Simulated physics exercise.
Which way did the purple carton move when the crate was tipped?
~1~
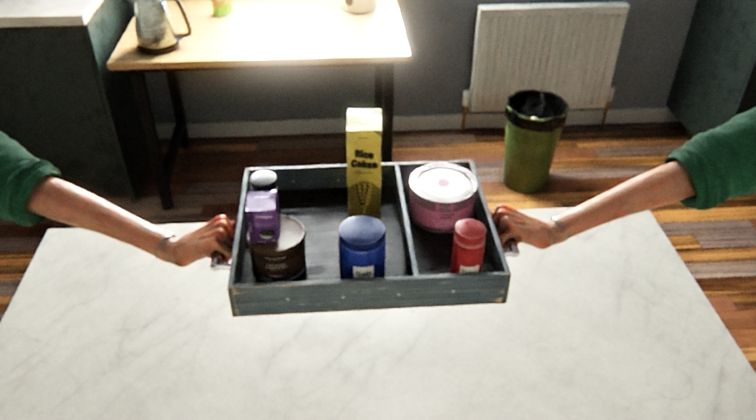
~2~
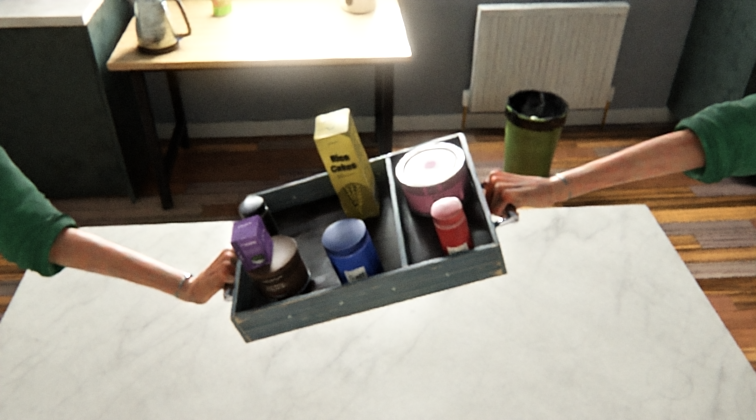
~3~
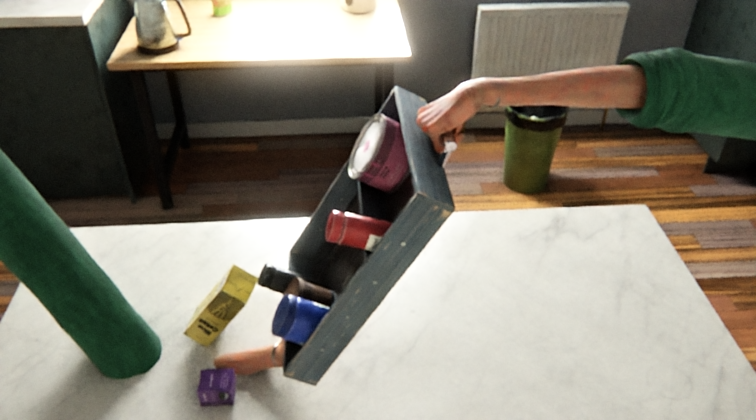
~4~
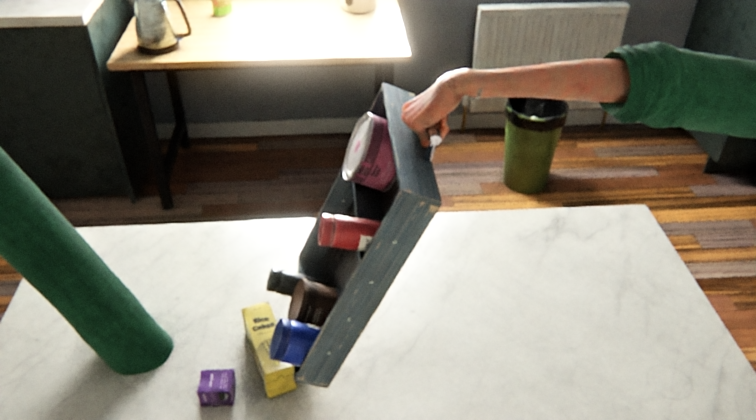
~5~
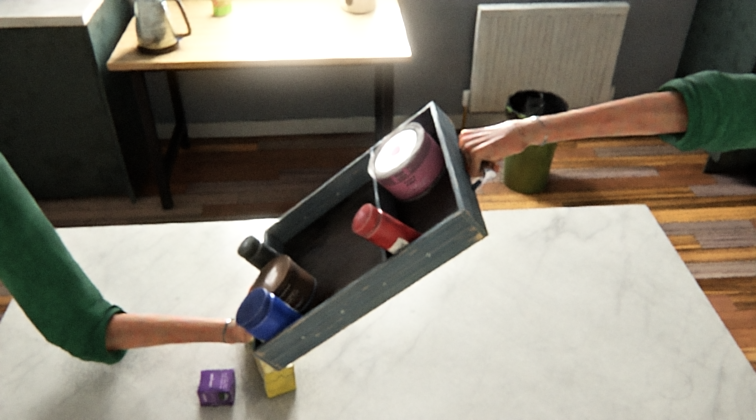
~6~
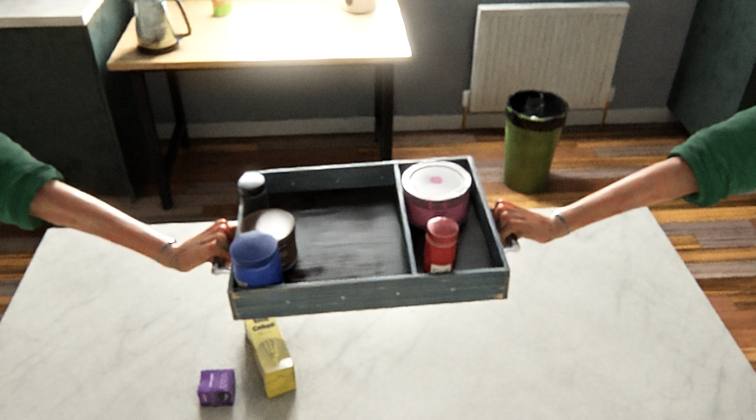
The purple carton moved down, ending up on the table below the crate.
Above a white marble table in a room, two hands tipped a dark open crate steeply down to the left, spilling a purple carton and a yellow carton, then levelled it with the jars, tubs and shakers still inside.
